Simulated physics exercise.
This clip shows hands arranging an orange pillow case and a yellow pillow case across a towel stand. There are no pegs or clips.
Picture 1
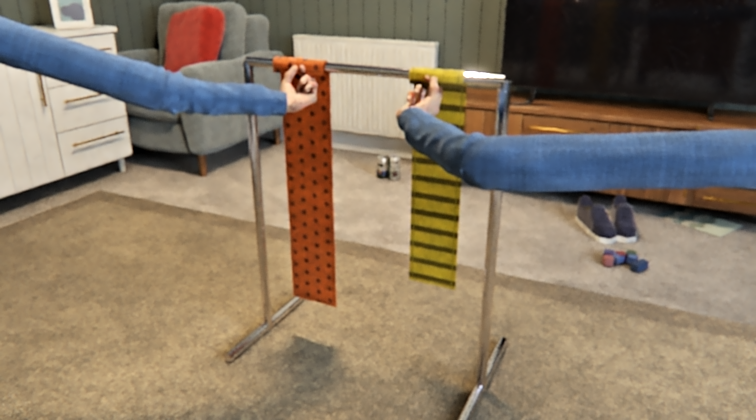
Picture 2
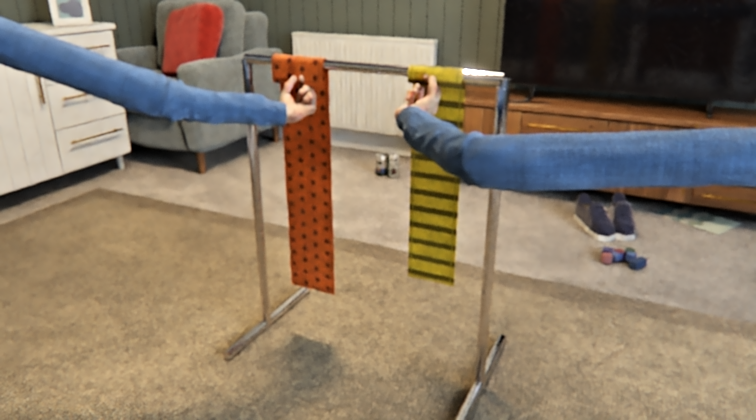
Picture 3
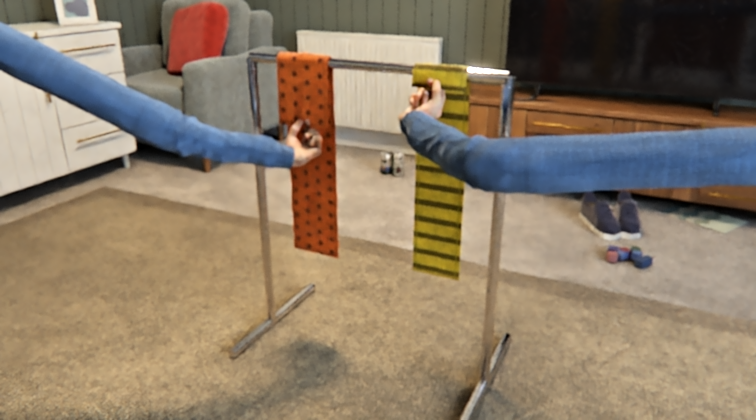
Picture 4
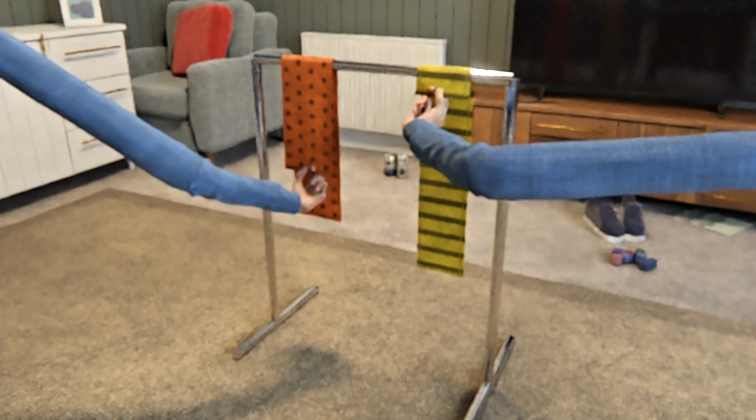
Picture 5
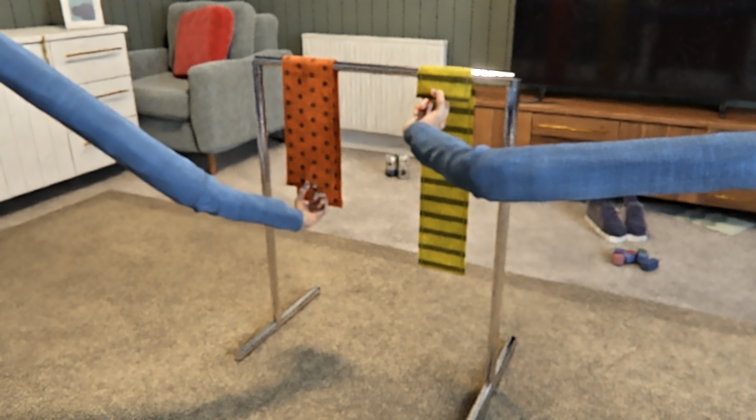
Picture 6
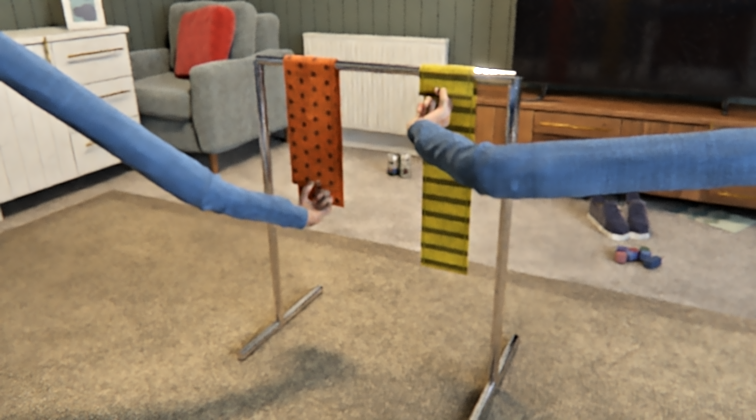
The clip opens on two hands holding an orange cloth and a yellow cloth draped over a metal stand, their front ends short. The left hand draws the orange front down until it nearly matches the rising back, while the right hand barely shifts the yellow one, its front still far shorter.
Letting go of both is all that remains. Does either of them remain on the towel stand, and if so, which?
The orange pillow case remains on the towel stand; the yellow pillow case does not remain on the towel stand.
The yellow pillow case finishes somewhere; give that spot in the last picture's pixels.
Near (441, 368).
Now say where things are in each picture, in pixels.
In the first picture, orange pillow case front hem (310, 70), back hem (325, 301); yellow pillow case front hem (422, 79), back hem (421, 278).
In the second picture, orange pillow case front hem (310, 80); yellow pillow case front hem (421, 78).
In the third picture, orange pillow case front hem (315, 124); yellow pillow case front hem (425, 83).
In the fourth picture, orange pillow case front hem (320, 170); yellow pillow case front hem (429, 90).
In the fifth picture, orange pillow case front hem (322, 187); yellow pillow case front hem (430, 93).
In the sixth picture, orange pillow case front hem (326, 185), back hem (332, 202), front almost as long as the back; yellow pillow case front hem (432, 91), back hem (432, 264), front far shorter than the back.
Then, 0.44 s after the last picture, orange pillow case still hanging; yellow pillow case clear of the rail and dropping near (443, 314).
Then, 0.82 s after the last picture, orange pillow case still hanging; yellow pillow case in a heap on the floor near (441, 368).
At rest, orange pillow case still hanging; yellow pillow case in a heap on the floor near (441, 368). The orange pillow case keeps its place and the yellow pillow case slides off.
